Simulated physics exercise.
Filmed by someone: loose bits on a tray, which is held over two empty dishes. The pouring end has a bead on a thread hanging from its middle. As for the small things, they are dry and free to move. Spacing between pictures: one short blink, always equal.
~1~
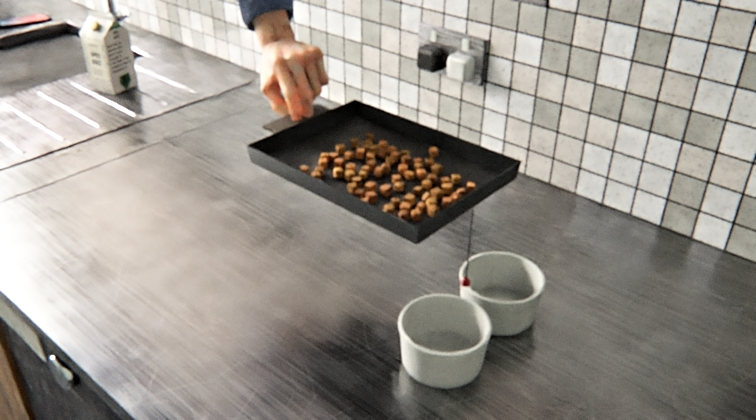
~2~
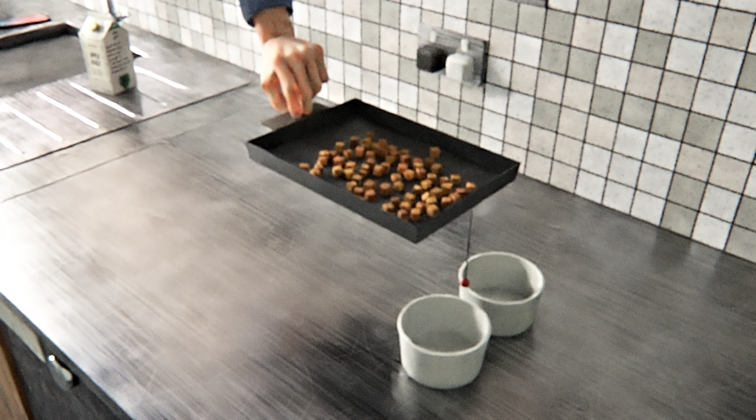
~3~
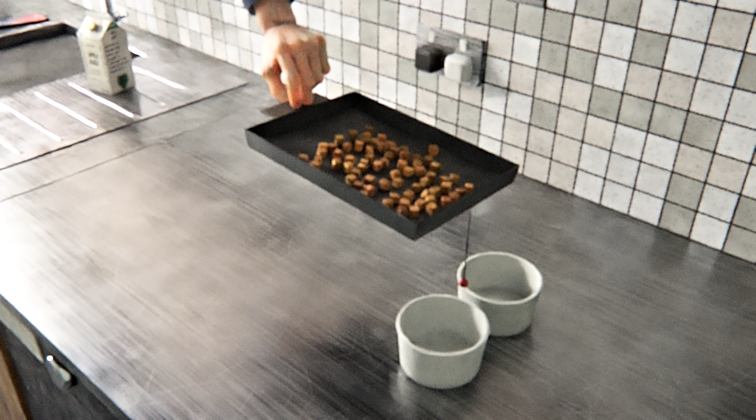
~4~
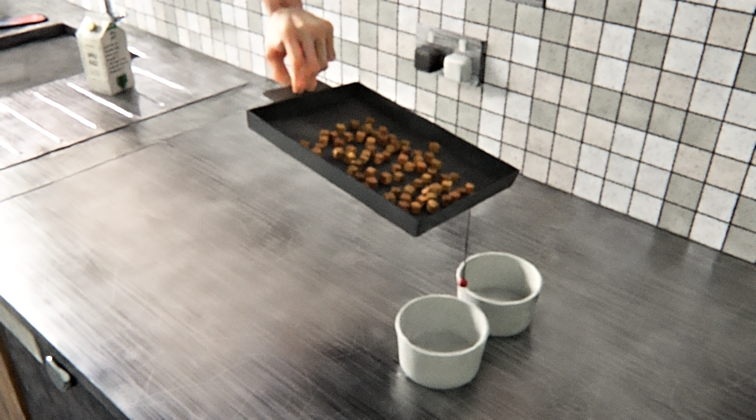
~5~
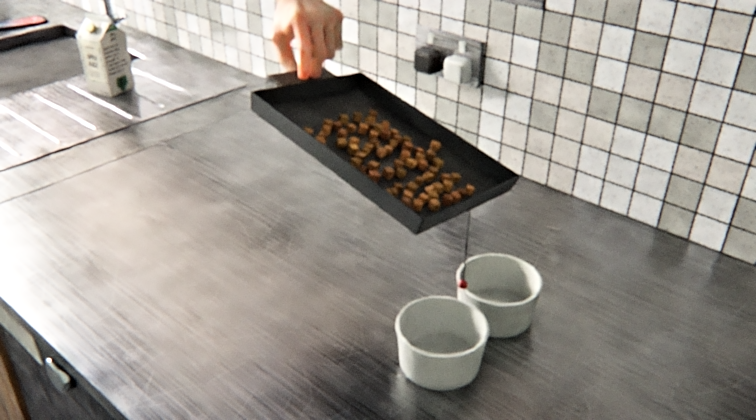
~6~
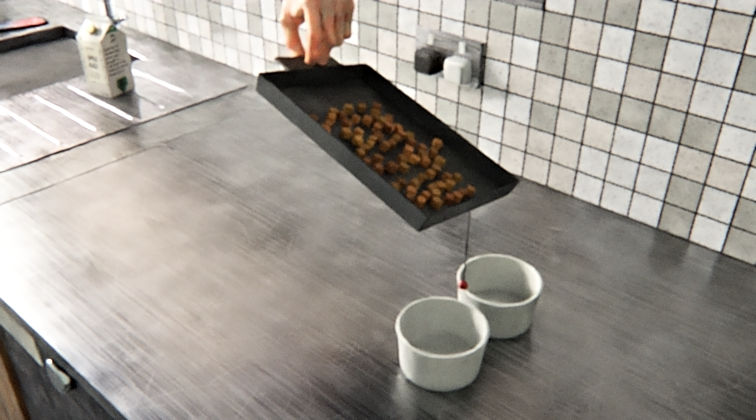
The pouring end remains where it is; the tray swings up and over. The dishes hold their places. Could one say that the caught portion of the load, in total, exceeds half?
Dishes get most.
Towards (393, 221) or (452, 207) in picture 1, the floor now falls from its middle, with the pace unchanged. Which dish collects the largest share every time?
In turn: The left dish; the left-hand dish.
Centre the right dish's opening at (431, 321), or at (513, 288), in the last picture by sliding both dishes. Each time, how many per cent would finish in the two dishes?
The first position comes out at 0 per cent, the other at 50 per cent.
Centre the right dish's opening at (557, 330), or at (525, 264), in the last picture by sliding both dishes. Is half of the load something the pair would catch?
Place 1: Lower than half; place 2: Higher than half.
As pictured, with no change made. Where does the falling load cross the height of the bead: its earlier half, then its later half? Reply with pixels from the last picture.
Early half: (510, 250); late half: (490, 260).
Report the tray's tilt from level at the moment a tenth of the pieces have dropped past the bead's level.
Roughly 105°.
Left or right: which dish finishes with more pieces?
The one to the right.
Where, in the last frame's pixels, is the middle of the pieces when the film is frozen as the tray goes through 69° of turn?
Somewhere near pixel (474, 173).
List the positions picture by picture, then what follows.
Corners of the pouring end (417, 225) and (518, 161), level; middle of the load (397, 180), brown sugar cubes; left dish (480, 359); right dish (535, 308); bead on its thread (466, 283), in the first frame.
Corners of the pouring end (417, 225) and (517, 162), level; middle of the load (396, 179), in the second frame.
Corners of the pouring end (417, 222) and (517, 165), tipped barely, lowest at the right corner; middle of the load (396, 175), in the third frame.
Corners of the pouring end (420, 219) and (517, 169), tipped a little, lowest at the right corner; middle of the load (397, 169), in the fourth frame.
Corners of the pouring end (423, 217) and (517, 175), tipped clearly, lowest at the right corner; middle of the load (399, 165), in the fifth frame.
Corners of the pouring end (427, 214) and (517, 180), tipped clearly, lowest at the right corner; middle of the load (402, 160); left dish (477, 362); right dish (533, 311), in the sixth frame.
Just after the last frame, tray tipped steeply; every one on the tray.
A moment on, tray tipped past a quarter turn; the larger part on the tray; about a tenth in the right dish; just a few outside both; about a tenth in the air.
Further on, tray tipped past a quarter turn; roughly two thirds in the right dish; roughly a quarter outside both.
When it is over, tray tipped past a quarter turn; not one in the left dish; roughly two thirds in the right dish; roughly a quarter outside both.
